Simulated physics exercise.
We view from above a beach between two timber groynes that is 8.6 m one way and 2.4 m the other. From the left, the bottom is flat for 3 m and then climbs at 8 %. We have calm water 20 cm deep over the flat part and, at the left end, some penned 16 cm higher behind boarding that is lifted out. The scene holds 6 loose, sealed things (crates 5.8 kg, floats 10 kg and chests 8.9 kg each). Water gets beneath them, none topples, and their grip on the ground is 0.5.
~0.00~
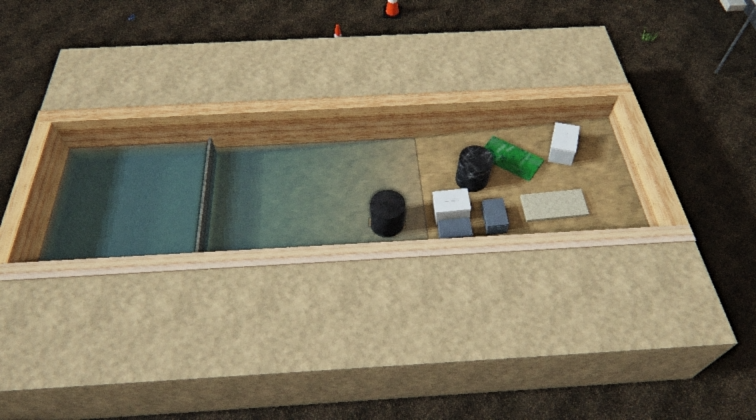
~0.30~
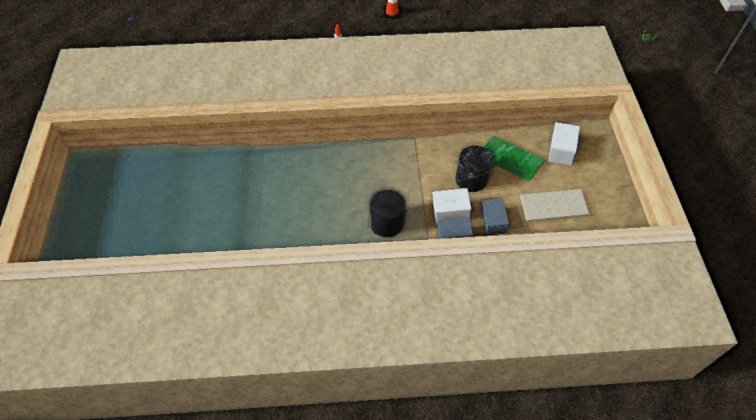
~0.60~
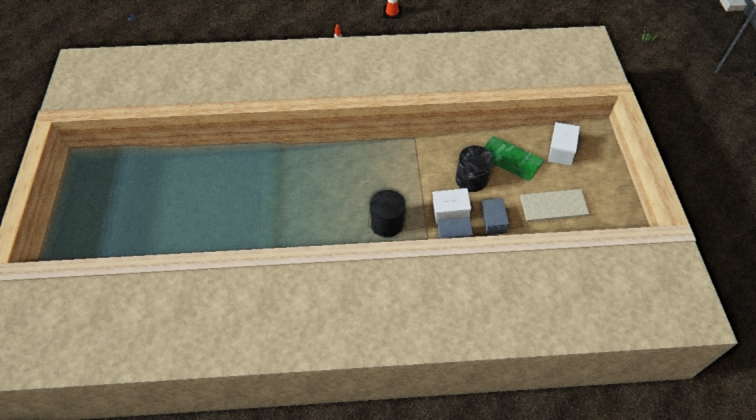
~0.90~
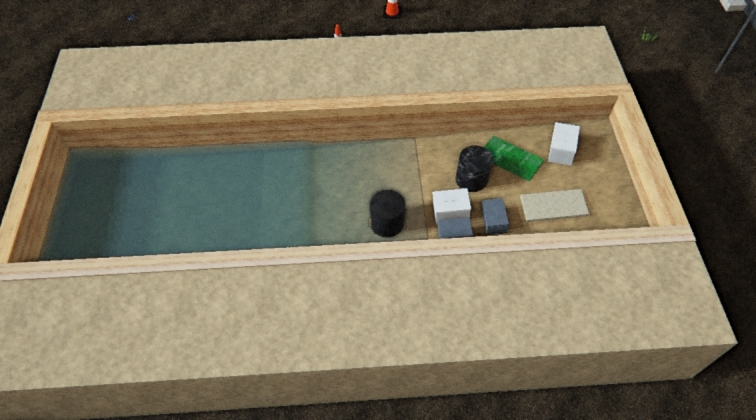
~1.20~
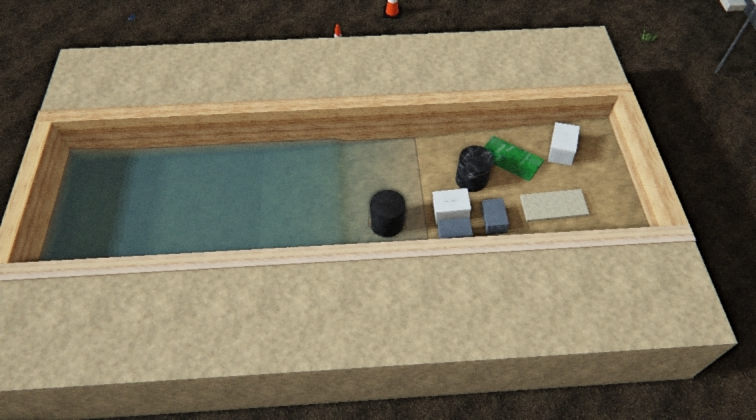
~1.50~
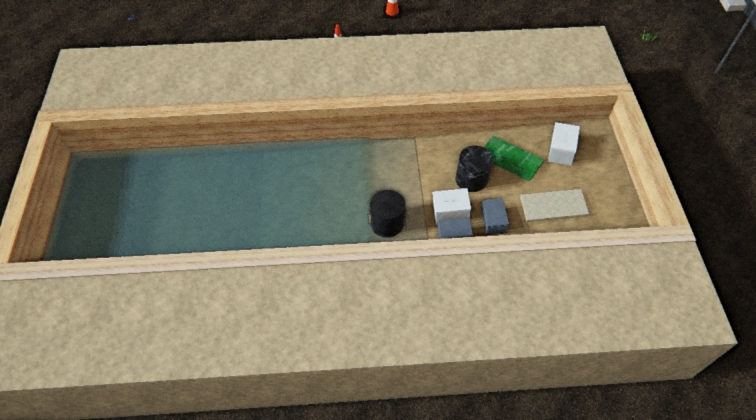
Water behind a lifted board spreads rightward in the timber trough while the objects stay still.
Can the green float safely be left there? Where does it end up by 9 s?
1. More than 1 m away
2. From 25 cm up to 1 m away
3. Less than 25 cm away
1.
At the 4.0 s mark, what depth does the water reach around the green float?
Somewhere close to 3 cm.
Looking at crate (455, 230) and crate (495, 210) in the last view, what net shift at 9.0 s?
The first is 200 cm from its start, the second 200 cm.
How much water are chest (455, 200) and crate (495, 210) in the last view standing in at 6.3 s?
Depth approx. 7 cm / 5 cm.
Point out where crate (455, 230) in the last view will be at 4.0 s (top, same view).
Close to pixel (483, 229).
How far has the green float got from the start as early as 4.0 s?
Roughly 0 cm.
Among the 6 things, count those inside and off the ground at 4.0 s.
I'd say 3 of them.
After 2.1 s the green float is near (511, 157), 0.0 m from its start, aground; 0 afloat.
After 4.0 s the green float is near (512, 156), 0.0 m from its start, aground; 3 afloat.
After 6.3 s the green float is near (490, 156), 0.3 m from its start, afloat; 4 afloat.
After 9.0 s the green float is near (355, 154), 2.4 m from its start, afloat; 4 afloat.
